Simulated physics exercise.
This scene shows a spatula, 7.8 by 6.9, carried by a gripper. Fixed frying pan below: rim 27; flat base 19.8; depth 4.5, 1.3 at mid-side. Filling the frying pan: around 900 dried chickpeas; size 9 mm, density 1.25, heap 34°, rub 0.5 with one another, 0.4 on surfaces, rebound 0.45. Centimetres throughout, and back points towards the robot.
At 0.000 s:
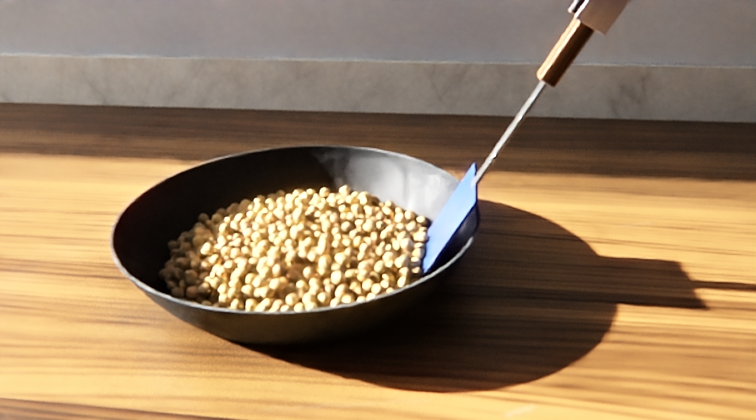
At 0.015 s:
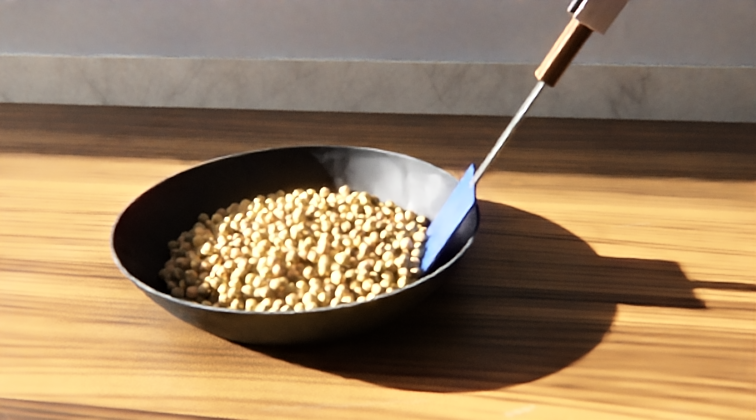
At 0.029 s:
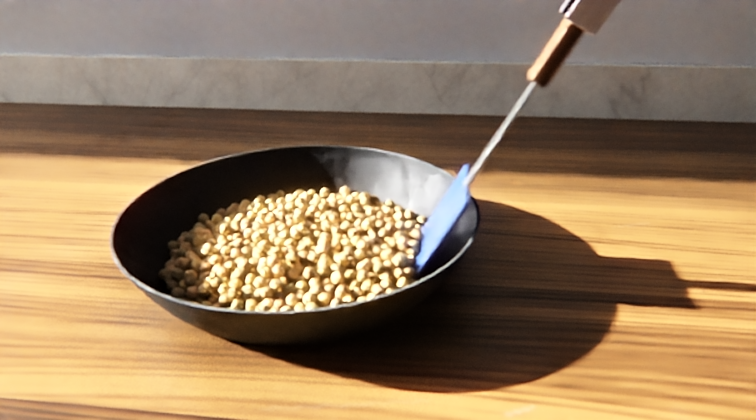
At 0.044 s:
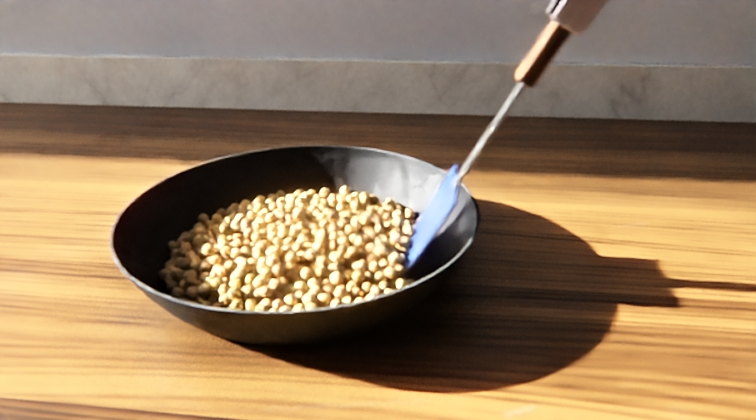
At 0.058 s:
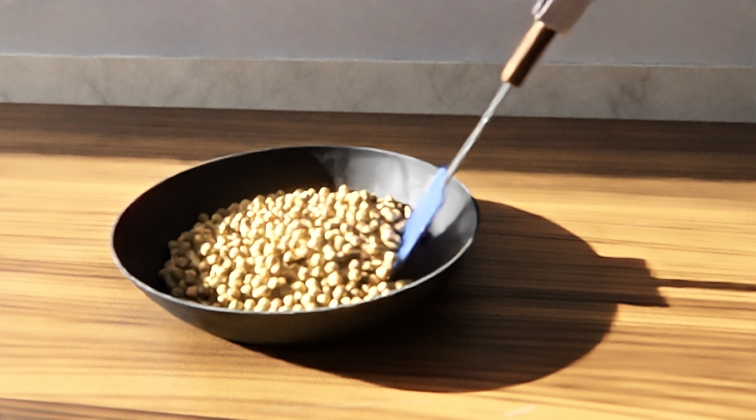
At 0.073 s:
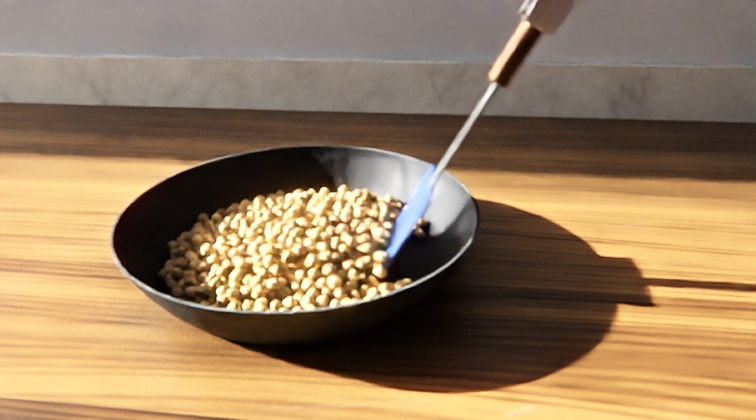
A gripper moving a blue spatula leftward through dried chickpeas in a black frying pan, pushing them slightly from the right side.
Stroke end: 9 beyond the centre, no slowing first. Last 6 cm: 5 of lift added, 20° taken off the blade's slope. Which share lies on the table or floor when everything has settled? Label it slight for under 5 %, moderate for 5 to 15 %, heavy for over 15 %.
Label: Slight.
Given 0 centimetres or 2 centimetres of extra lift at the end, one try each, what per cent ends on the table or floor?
First try about 0 %, second try about 0 %.
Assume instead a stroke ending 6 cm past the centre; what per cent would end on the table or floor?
Close to 0 per cent would end on the table or floor.
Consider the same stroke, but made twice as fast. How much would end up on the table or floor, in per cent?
It would be near 10 per cent.
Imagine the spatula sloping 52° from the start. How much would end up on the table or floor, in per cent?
Estimate: Approx. 5 %.
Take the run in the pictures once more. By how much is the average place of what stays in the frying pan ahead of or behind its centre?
3.5 cm ahead.
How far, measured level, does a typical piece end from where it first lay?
Roughly 3 cm.
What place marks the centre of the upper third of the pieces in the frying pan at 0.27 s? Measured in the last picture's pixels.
The middle sits at approx. (221, 225).
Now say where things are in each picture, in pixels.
The first picture shows the spatula top edge at (476, 181), sloping 61°; upper third of the load around (308, 239), from x 165 to 425, top at y 190; 900 in the frying pan.
The second picture shows the spatula top edge at (475, 181), sloping 61°; upper third of the load around (308, 239), from x 165 to 425, top at y 190.
The third picture shows the spatula top edge at (468, 182), sloping 61°; upper third of the load around (309, 239), from x 165 to 425, top at y 190.
The fourth picture shows the spatula top edge at (457, 182), sloping 61°; upper third of the load around (316, 237), from x 165 to 425, top at y 190.
The fifth picture shows the spatula top edge at (445, 182), sloping 61°; upper third of the load around (314, 235), from x 165 to 420, top at y 190.
The sixth picture shows the spatula top edge at (433, 181), sloping 61°; upper third of the load around (311, 237), from x 165 to 420, top at y 190; 900 in the frying pan.
After 0.17 s, sloping 61°, highest piece 4 above the table; 900 in the frying pan.
After 0.27 s, sloping 54°, highest piece 5 above the table; 900 in the frying pan.
After 0.51 s, sloping 41°, highest piece 5 above the table; 884 in the frying pan, 16 on the table or floor.
After 1.56 s, sloping 41°, highest piece 5 above the table; 884 in the frying pan, 16 on the table or floor.
In the end, 884 in the frying pan, 16 on the table or floor. That is 2 % on the table or floor.
